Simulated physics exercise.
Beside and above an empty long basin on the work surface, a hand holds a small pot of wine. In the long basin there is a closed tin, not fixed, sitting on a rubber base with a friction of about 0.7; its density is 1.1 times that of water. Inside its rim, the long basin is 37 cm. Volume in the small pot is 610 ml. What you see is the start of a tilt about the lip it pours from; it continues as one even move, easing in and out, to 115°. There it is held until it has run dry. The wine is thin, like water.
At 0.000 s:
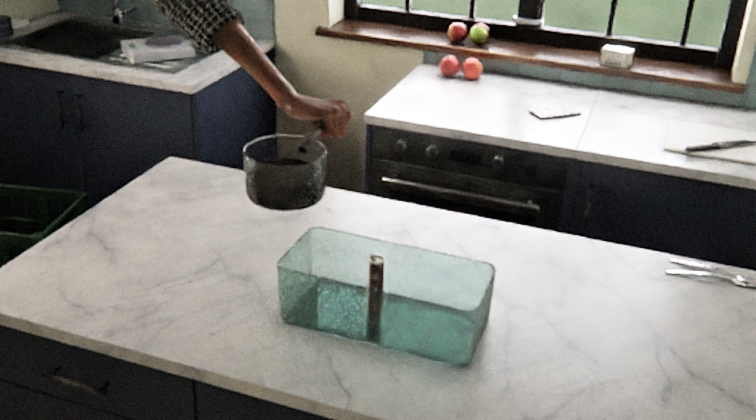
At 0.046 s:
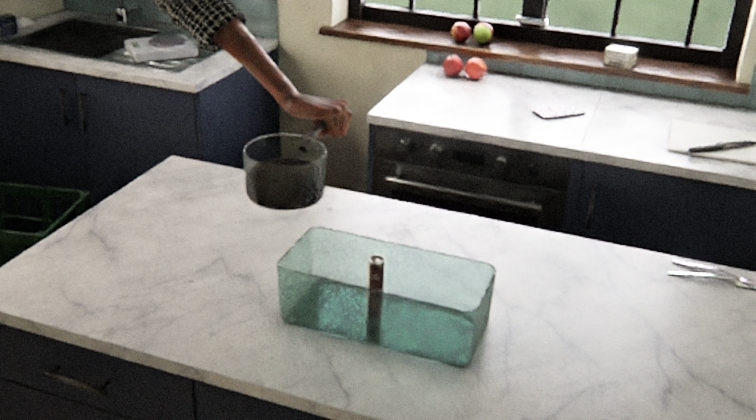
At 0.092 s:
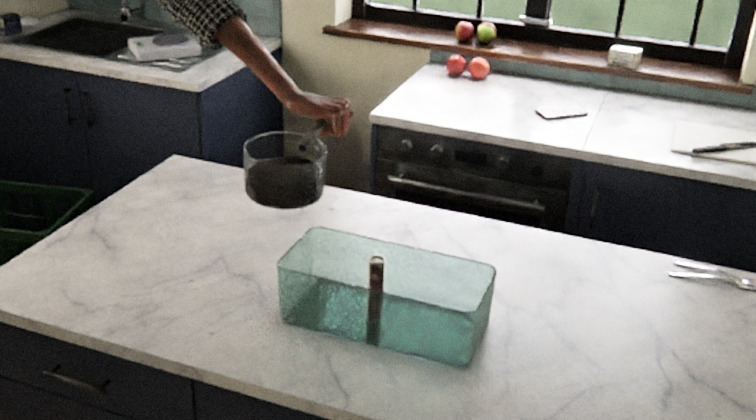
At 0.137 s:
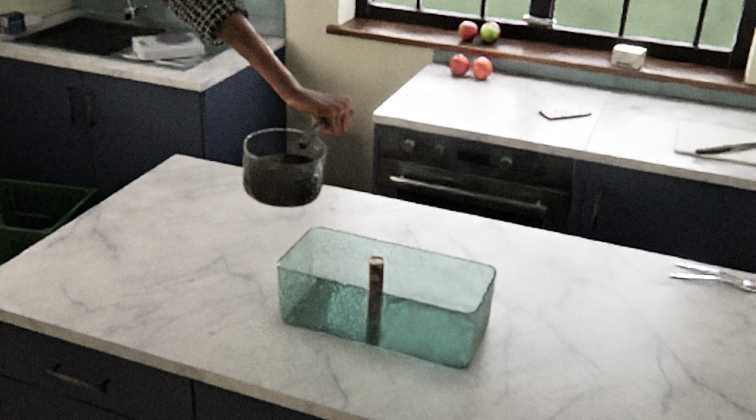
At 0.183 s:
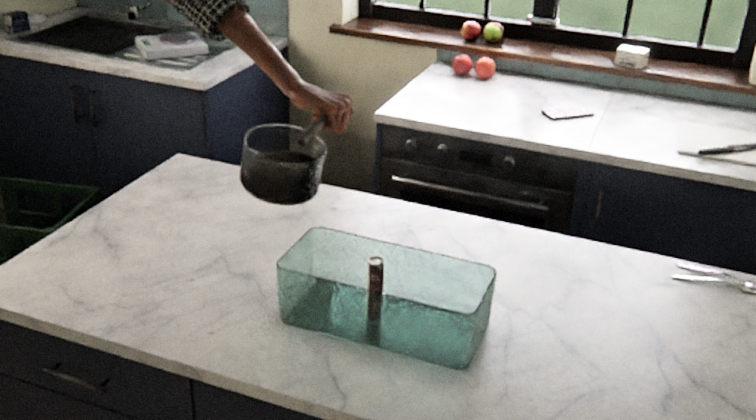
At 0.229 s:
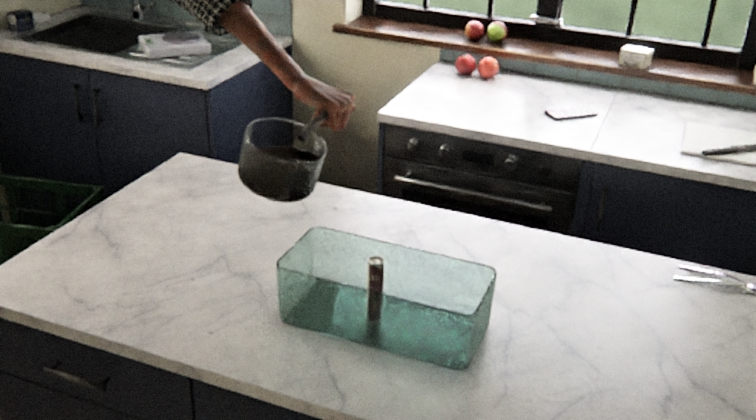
A hand reaching in from the upper left, its arm in a dark checked sleeve, holds a small clear pot of dark liquid above a pale marbled counter, seen from slightly above in a kitchen. Right of it sits a long greenish glass basin with a slim brownish upright object inside, while apples rest by the window behind. The hand slowly tilts the pot leftward, gradually quickening, as the camera drifts very slightly.
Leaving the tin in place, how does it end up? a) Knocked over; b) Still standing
Answer: B.
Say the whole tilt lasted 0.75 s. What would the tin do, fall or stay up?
Result: Tin upright.
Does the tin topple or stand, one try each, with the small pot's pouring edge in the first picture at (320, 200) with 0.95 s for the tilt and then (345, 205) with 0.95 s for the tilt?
Trial 1 - tin tips; trial 2 - tin stays standing.
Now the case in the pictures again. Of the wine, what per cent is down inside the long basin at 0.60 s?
Estimate - around 0 in a hundred parts.
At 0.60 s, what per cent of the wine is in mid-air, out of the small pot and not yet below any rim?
Roughly 26 percent.
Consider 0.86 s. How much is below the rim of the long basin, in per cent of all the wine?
Around 54 in a hundred.
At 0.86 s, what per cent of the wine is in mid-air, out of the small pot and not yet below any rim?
Roughly 34 per cent.
After 0.60 s the tilt is 80° and 74 per cent is still to pour; the tin stands where it began.
After 0.86 s the tilt is 113° and 10 per cent is still to pour; the tin stands where it began.
After 1.14 s the tilt is 115° and 0 per cent is still to pour; the tin stands where it began.
After 1.45 s the tilt is 115° and 0 per cent is still to pour; the tin stands where it began.
In the end the tin stands where it began.
